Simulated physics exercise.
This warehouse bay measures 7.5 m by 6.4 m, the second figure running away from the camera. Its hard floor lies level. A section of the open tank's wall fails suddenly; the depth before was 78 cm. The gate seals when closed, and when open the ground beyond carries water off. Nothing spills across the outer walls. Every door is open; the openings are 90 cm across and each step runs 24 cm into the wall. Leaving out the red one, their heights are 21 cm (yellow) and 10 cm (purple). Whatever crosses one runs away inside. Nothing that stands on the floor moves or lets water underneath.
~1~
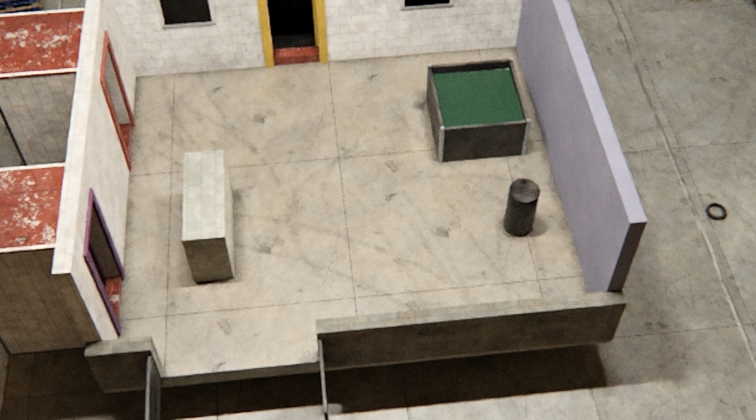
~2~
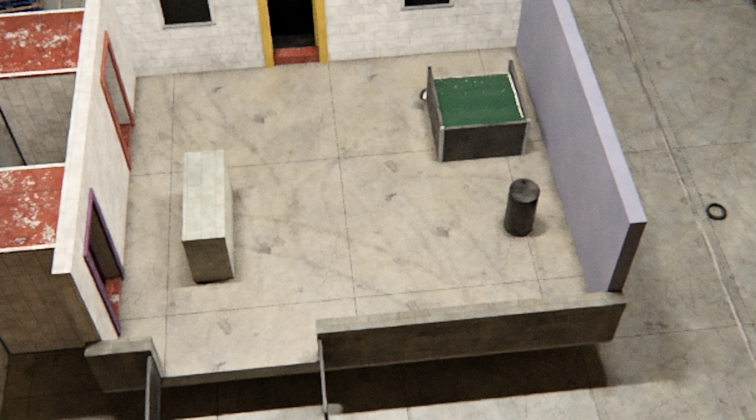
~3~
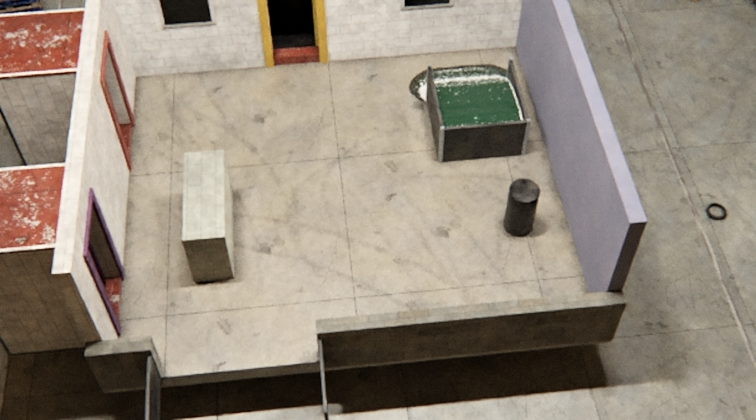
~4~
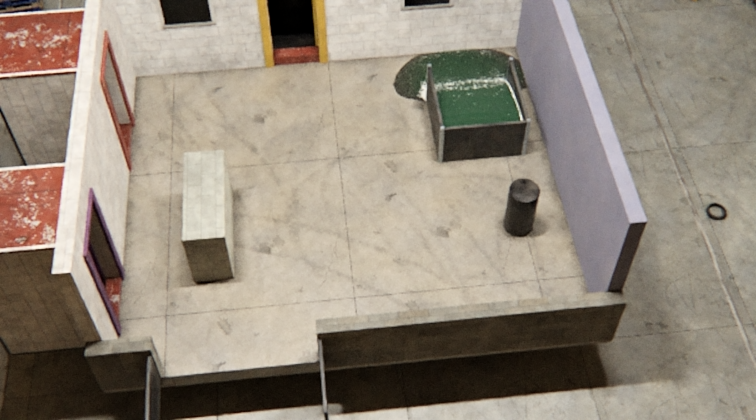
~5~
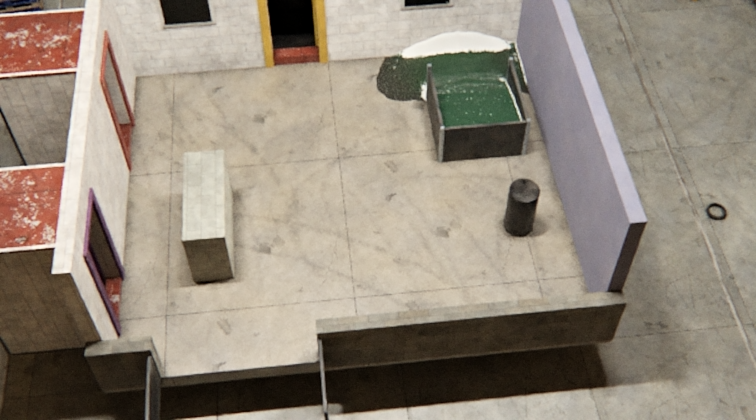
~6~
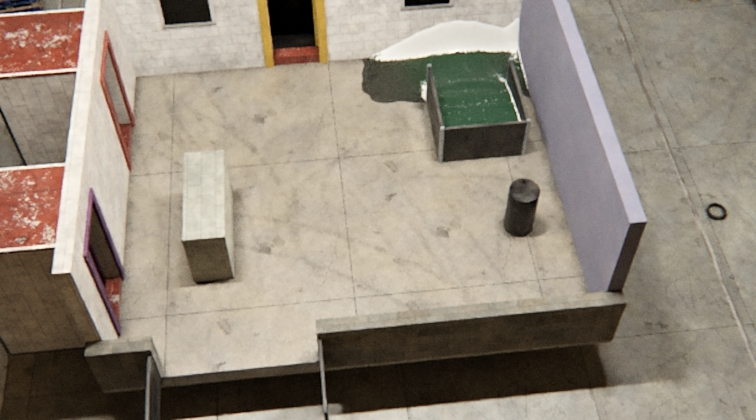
The clip shows a walled bay with an open tank of green water, a pale block and a dark cylinder; water pours from the tank's far side and spreads leftward across the floor and against the white back wall.
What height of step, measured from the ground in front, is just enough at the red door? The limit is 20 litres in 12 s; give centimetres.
Close to 8.5 cm is just enough.
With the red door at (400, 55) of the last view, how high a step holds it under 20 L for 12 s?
Roughly 25 cm.
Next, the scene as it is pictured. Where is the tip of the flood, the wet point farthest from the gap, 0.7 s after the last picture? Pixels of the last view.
Near (276, 68).
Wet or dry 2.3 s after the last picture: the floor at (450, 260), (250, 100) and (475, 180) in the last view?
In that order: Not reached, wet, not reached.
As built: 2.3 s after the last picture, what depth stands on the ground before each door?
In cm: Yellow 6, red 10, purple 0.
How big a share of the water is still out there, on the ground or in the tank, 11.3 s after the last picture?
Roughly 88 in a hundred.
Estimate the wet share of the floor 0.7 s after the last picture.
Some 10 per cent of it.
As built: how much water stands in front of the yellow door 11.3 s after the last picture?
Roughly 2.0 cm deep.
Then, 0.7 s after the last picture water covers 10 % of the floor, deepest (55 cm) near (511, 50); it has not reached the red door.
Then, 2.3 s after the last picture water covers 45 % of the floor, deepest (20 cm) near (521, 81); 10 cm at the red door, 0 litres in over its 14 cm step.
Then, 11.3 s after the last picture water covers 90 % of the floor, deepest (6 cm) near (117, 357); 4 cm at the red door, 0 litres in over its 14 cm step.
At the red door as built, the water peaked near 14 cm, 3.1 s after the last picture.
With a step of 7.5 cm, 31 litres would have come in within the 12 s; with 10 cm, 11 litres. So under 20 litres takes about 8.5 cm.
